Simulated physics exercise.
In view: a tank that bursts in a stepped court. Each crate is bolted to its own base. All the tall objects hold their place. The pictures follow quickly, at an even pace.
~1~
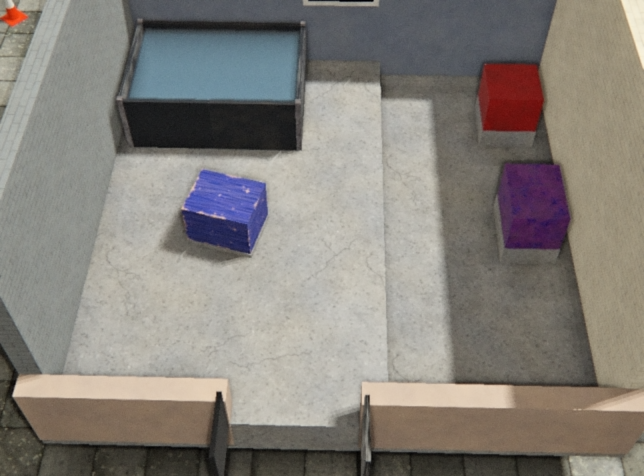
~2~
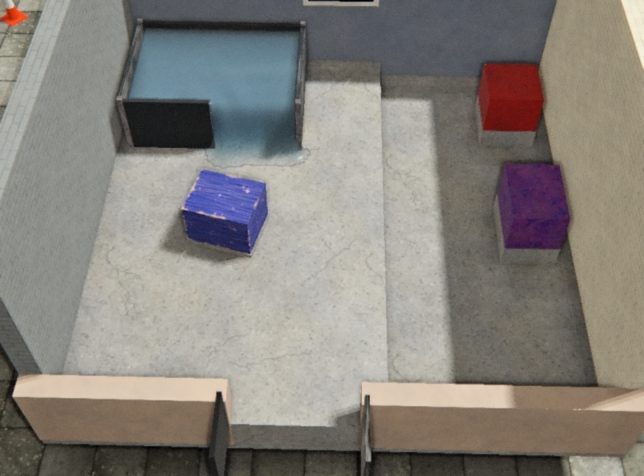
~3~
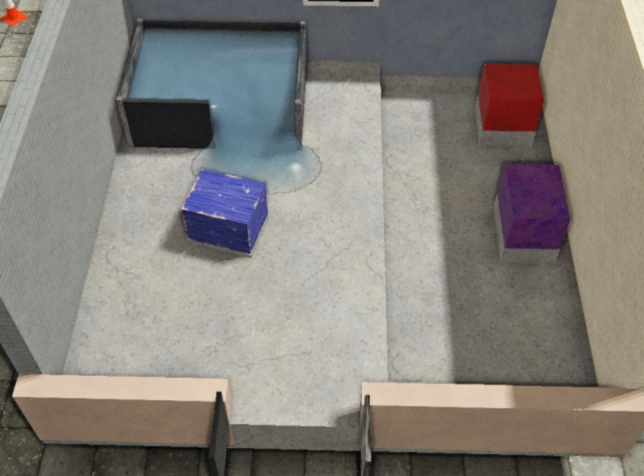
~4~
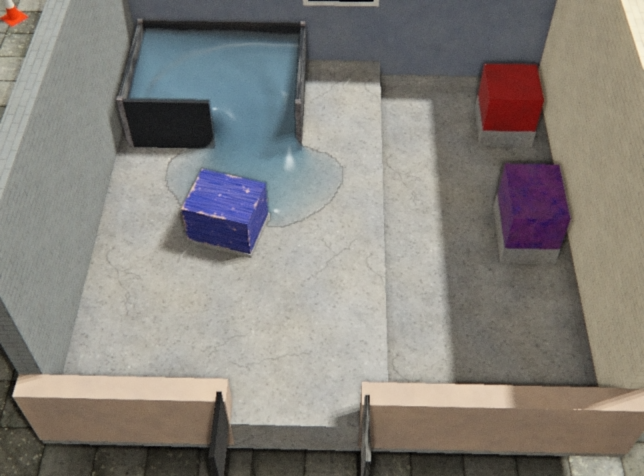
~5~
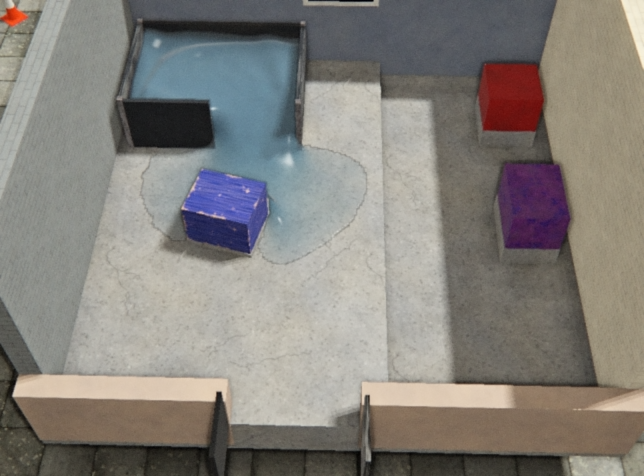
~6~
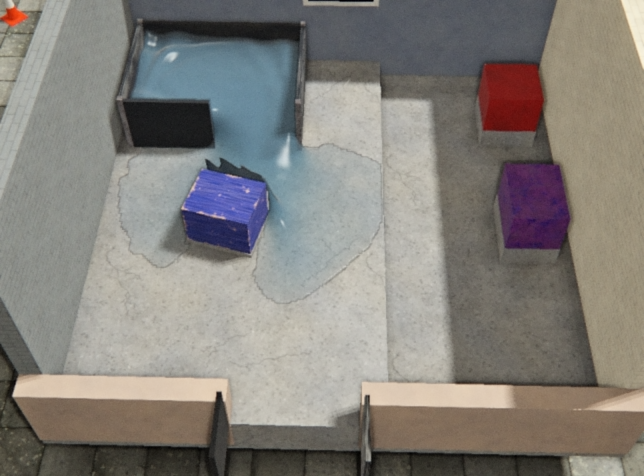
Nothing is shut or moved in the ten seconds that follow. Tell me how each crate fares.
The blue crate is soaked; the red crate keeps dry; the purple crate keeps dry.
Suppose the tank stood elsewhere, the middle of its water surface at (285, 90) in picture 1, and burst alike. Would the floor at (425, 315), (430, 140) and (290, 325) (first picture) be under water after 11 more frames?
As listed: Flooded, no water, awash.
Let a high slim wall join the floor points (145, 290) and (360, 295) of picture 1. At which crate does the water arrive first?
I say the crate marked blue.
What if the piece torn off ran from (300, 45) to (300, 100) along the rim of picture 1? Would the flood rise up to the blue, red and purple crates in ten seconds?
One by one: Blue is spared, red gets wet, purple takes water.
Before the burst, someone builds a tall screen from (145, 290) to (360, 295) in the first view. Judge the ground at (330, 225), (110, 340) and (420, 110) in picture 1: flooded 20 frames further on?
In turn: Under water, wet, free of water.
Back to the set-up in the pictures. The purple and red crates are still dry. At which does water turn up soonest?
The one in purple.
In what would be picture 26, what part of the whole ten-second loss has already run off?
I make it 50 per cent.
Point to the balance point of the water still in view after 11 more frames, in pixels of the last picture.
I would point to (279, 184).
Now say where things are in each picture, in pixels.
The open tank at (216, 65) is whole and still, in the first picture.
Water pours out at (255, 134) and has run to (301, 158), in the second picture.
The front is at a hidden place, out from the gap at (255, 135), in the third picture.
The front is at (272, 224), out from the gap at (255, 136), in the fourth picture.
Water pours out at (255, 135) and has run to (290, 256), in the fifth picture.
Water pours out at (255, 135) and has run to (288, 295), in the sixth picture.
A moment on, water covers 35 % of the floor; the blue crate water round its plinth, the red crate not reached, the purple crate not reached.
Next, water covers 60 % of the floor; the blue crate water round its plinth, the red crate not reached, the purple crate water round its plinth.
Then, water covers 75 % of the floor; the blue crate water round its plinth, the red crate water round its plinth, the purple crate water round its plinth.
Later, water covers 90 % of the floor; the blue crate water round its plinth, the red crate water round its plinth, the purple crate water round its plinth.
In the end, water covers 90 % of the floor; the blue crate was topped, the red crate stayed above the water, the purple crate stayed above the water.
